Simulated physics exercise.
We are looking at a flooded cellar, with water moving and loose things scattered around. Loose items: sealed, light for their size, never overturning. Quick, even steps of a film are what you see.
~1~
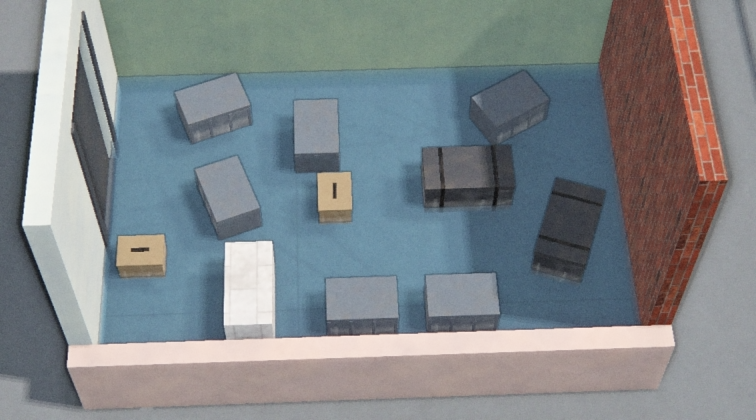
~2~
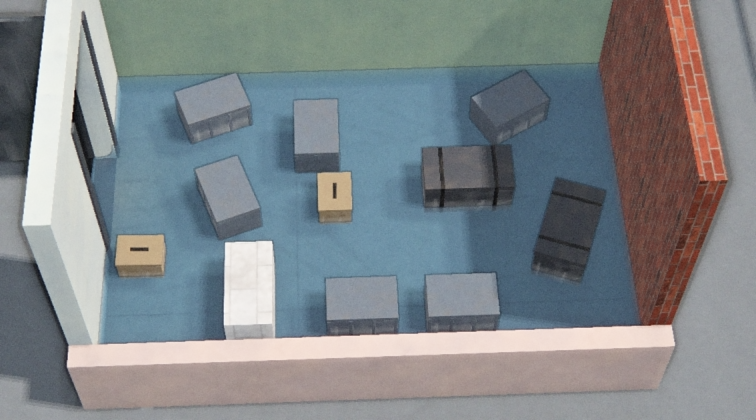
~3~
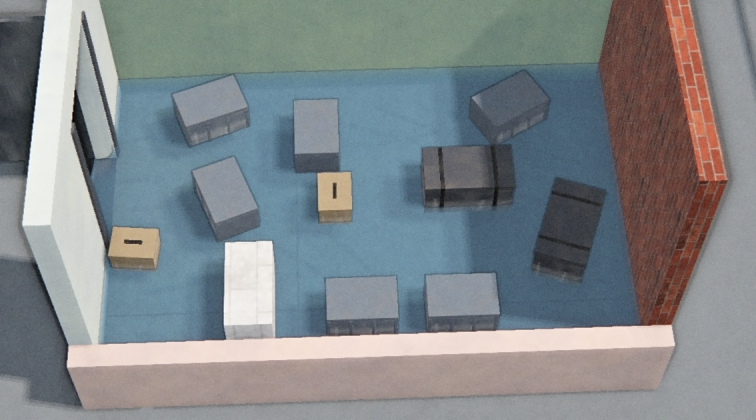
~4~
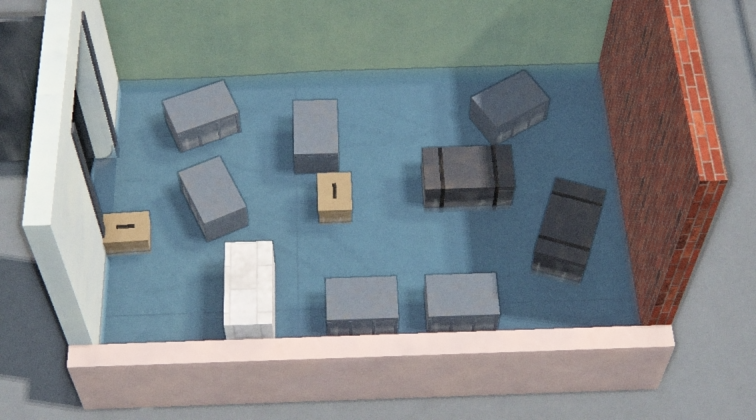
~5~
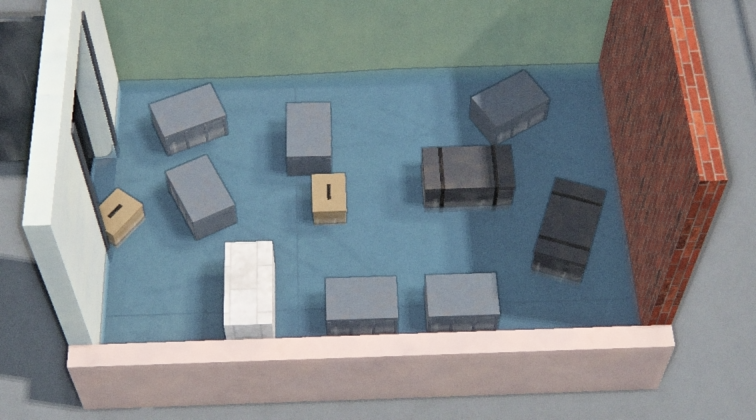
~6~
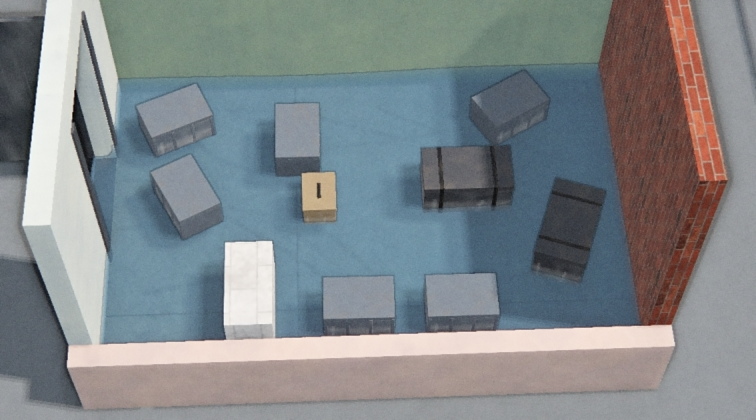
In a flooded cellar, a door in the left wall opened, then a small tan box drifted toward it and out of view, while several grey blocks and another tan box slid slightly left.
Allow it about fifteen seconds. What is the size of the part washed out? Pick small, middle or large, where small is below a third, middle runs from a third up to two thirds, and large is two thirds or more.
Middle.
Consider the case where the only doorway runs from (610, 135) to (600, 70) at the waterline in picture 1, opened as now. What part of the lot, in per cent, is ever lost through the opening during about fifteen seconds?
About 20 %.
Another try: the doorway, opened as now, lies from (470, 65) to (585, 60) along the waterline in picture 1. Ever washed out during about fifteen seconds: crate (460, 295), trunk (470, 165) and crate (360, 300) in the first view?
Answer, item by item: Not lost, lost, not lost.
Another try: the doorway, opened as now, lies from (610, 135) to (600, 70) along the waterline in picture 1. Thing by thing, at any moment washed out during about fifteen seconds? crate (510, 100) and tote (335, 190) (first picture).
Per object: Flushed out / retained.
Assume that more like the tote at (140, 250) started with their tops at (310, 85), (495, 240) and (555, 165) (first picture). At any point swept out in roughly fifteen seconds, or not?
Here's how it goes, in order: Gets out, then does not get out, then does not get out.
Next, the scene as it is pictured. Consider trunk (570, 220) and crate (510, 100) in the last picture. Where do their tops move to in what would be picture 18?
My guess: Roughly (542, 222), then roughly (457, 100).
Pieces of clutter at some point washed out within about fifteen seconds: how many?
Exactly 5.
A moment on, 1 of 10 are out; 9 afloat.
Next, 5 of 10 are out; 5 afloat.
Later, 5 of 10 are out; 5 afloat.
In the end, 5 of 10 are out; 5 afloat.
